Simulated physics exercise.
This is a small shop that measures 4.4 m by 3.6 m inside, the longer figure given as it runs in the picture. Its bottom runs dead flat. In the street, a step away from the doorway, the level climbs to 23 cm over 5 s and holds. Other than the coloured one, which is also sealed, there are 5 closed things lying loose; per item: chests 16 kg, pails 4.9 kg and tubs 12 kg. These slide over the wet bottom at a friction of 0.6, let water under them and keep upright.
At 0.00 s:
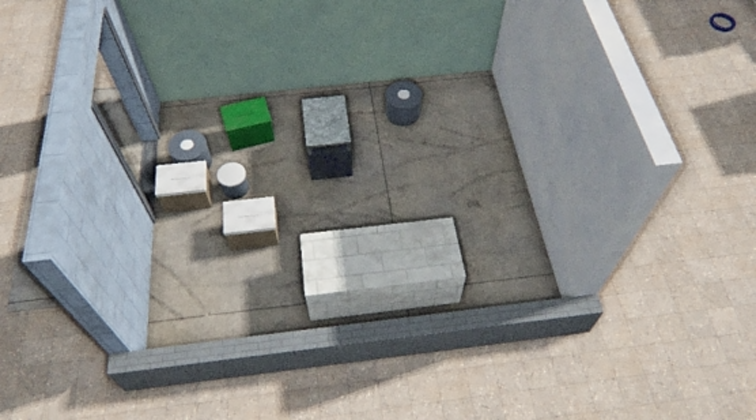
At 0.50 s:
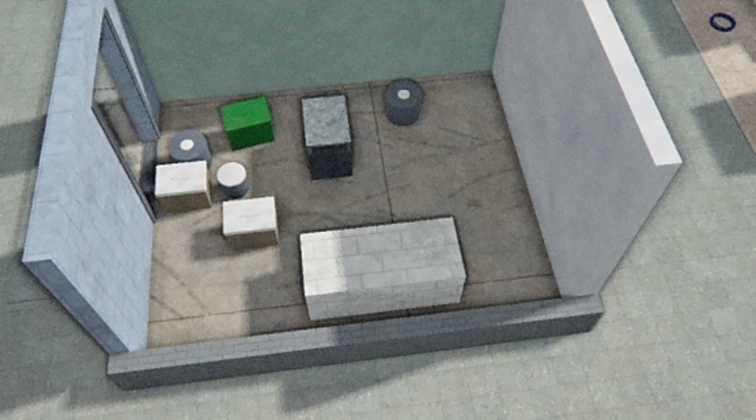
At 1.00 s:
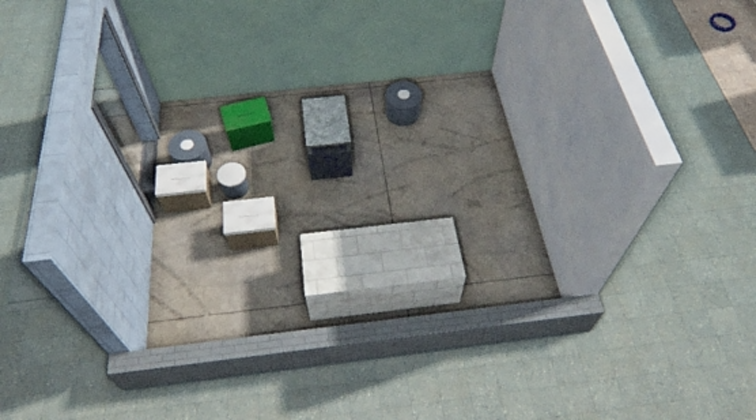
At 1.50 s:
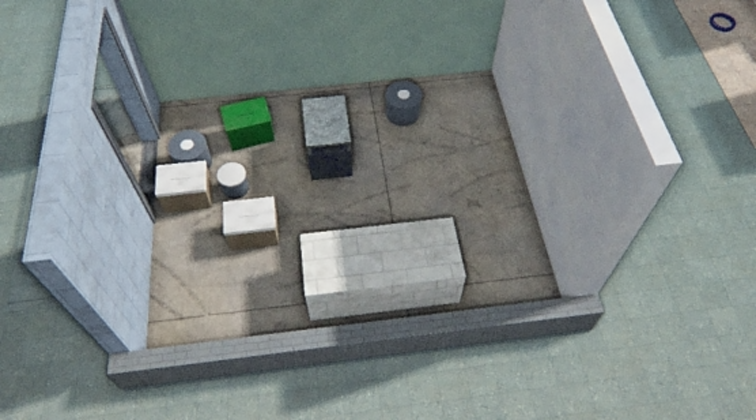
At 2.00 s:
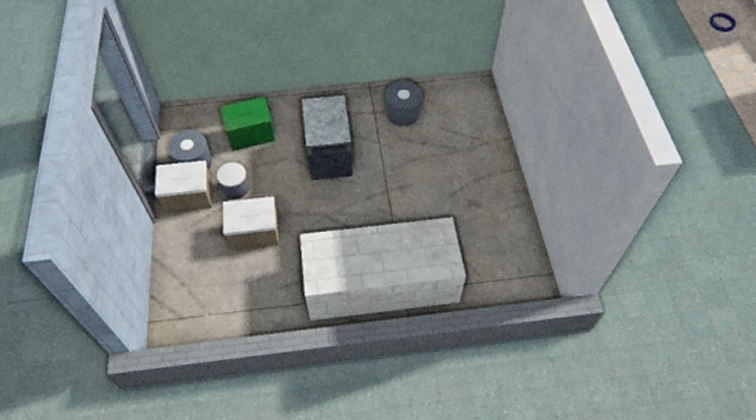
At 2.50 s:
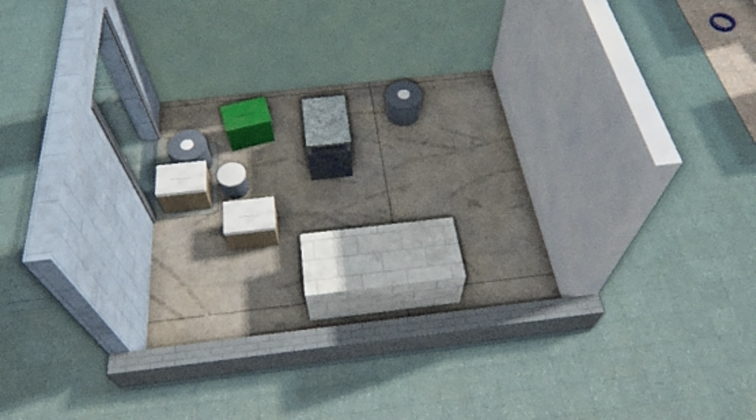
A small roofless shop with pale walls and a low front sill stands on tan paving, seen from above by a still camera. A green box, a dark block and a grey round container sit toward the back, with white-topped boxes and round containers at left and a long pale block in front. Murky green water quickly covers most of the paving outside, while the things inside stay put.
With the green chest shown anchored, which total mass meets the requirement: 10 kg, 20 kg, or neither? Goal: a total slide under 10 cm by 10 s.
The answer is neither.
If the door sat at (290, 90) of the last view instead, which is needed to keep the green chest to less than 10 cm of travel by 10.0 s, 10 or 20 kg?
For that position, nothing offered succeeds.
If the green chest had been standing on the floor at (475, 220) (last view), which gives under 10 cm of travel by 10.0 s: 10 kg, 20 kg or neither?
Result: Heavy passes, light fails.
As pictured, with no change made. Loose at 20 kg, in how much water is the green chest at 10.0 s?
Close to 10 cm deep.
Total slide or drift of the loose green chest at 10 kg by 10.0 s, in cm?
It covers about 300 cm altogether.
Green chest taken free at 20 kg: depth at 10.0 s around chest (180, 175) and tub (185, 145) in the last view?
First about 5 cm, second about 9 cm.
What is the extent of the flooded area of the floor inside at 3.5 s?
Flooded: Near 1.5 m2.
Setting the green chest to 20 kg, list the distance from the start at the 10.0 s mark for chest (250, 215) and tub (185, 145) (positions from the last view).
They've ended up 60 cm and 400 cm away, in that order.
After 3.5 s the green chest would be 0 cm from its start with 10 kg and 0 cm from its start with 20 kg; 0 cm of water round it then.
After 4.5 s the green chest would be 2 cm from its start with 10 kg and 0 cm from its start with 20 kg; 3 cm of water round it then.
After 7.0 s the green chest would be 158 cm from its start with 10 kg and 66 cm from its start with 20 kg; 12 cm of water round it then.
After 10.0 s the green chest would be 202 cm from its start with 10 kg and 229 cm from its start with 20 kg; 10 cm of water round it then.
